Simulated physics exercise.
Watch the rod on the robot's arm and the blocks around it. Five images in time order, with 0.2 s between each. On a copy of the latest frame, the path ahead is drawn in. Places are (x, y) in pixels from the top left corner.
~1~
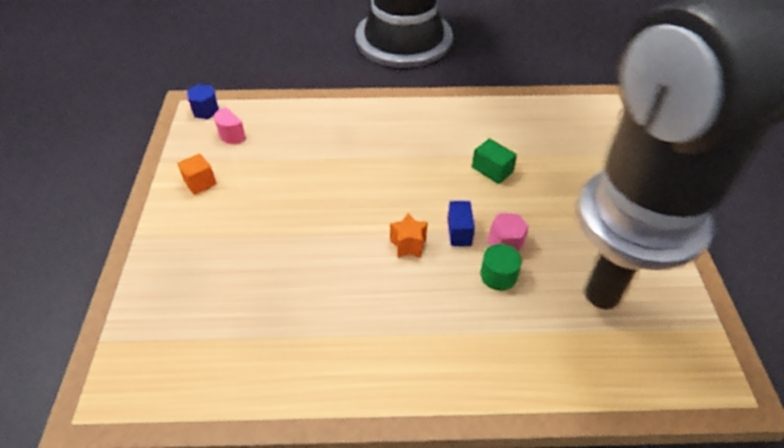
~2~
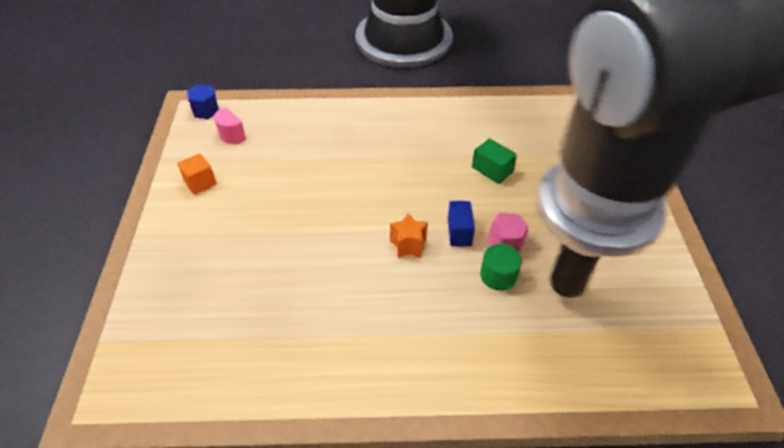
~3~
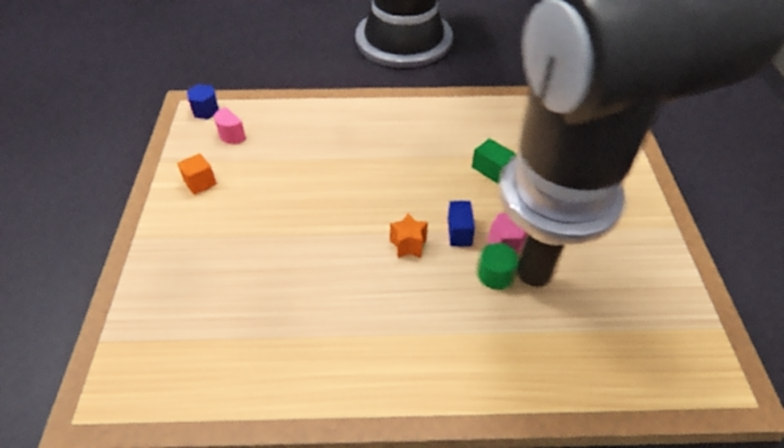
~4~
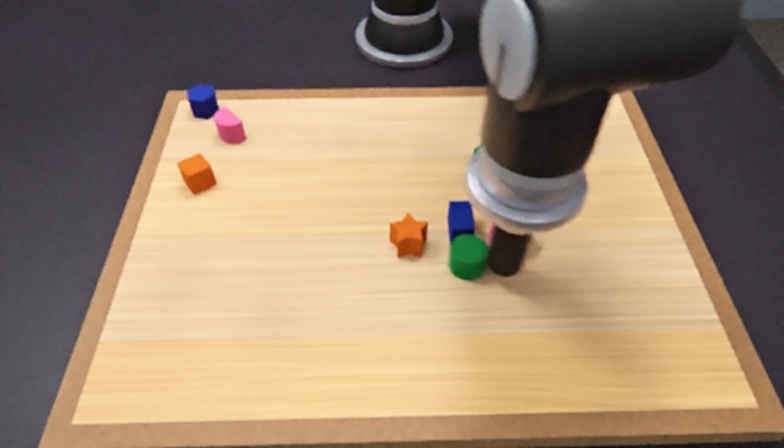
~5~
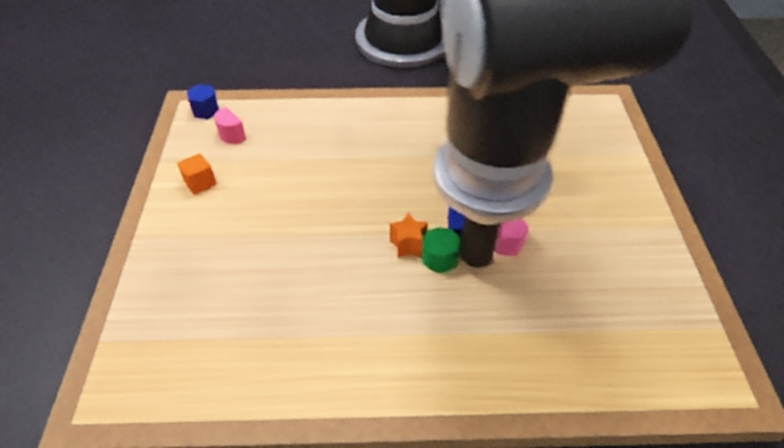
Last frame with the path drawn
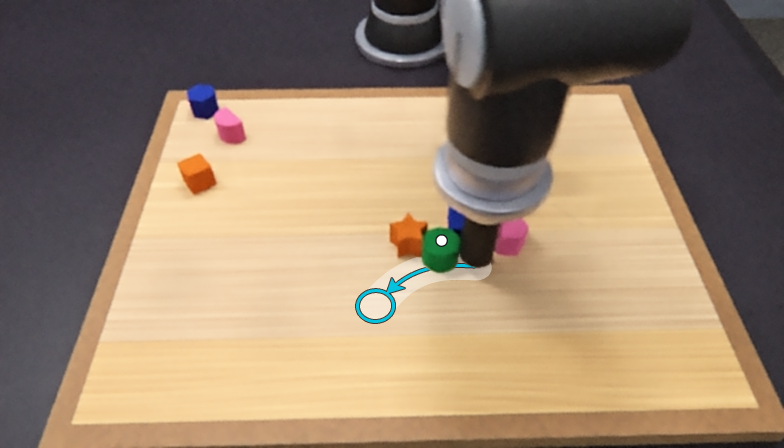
Robot arm moving its rod left across a wooden board, pushing a green round block toward an orange star-shaped block.
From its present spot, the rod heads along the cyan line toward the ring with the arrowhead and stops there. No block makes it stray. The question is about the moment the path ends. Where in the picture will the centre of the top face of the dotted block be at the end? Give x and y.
Most likely (377, 242).
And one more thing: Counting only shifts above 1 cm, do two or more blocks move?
Final answer: Yes.
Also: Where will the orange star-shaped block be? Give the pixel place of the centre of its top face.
The top centre is at (375, 214).
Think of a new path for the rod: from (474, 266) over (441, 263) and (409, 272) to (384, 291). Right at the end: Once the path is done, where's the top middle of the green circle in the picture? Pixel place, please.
The middle of its top is at (374, 240).
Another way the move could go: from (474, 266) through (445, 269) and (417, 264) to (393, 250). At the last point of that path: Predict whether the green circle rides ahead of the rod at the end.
Ahead of the rod.
The drawn path runs from (474, 266) via (436, 267) and (402, 281), ending at (376, 306); the dot is on the green circle.
On the path given first. One third of the way, rod (436, 256); orange star-shaped block (383, 218), turned 35° clockwise; green circle (403, 237).
Two thirds of the way, rod (402, 270); orange star-shaped block (375, 214), turned 60° clockwise; green circle (378, 241).
At the end, rod (375, 295); orange star-shaped block (375, 214), turned 60° clockwise; green circle (377, 242); blue oblong not moved.
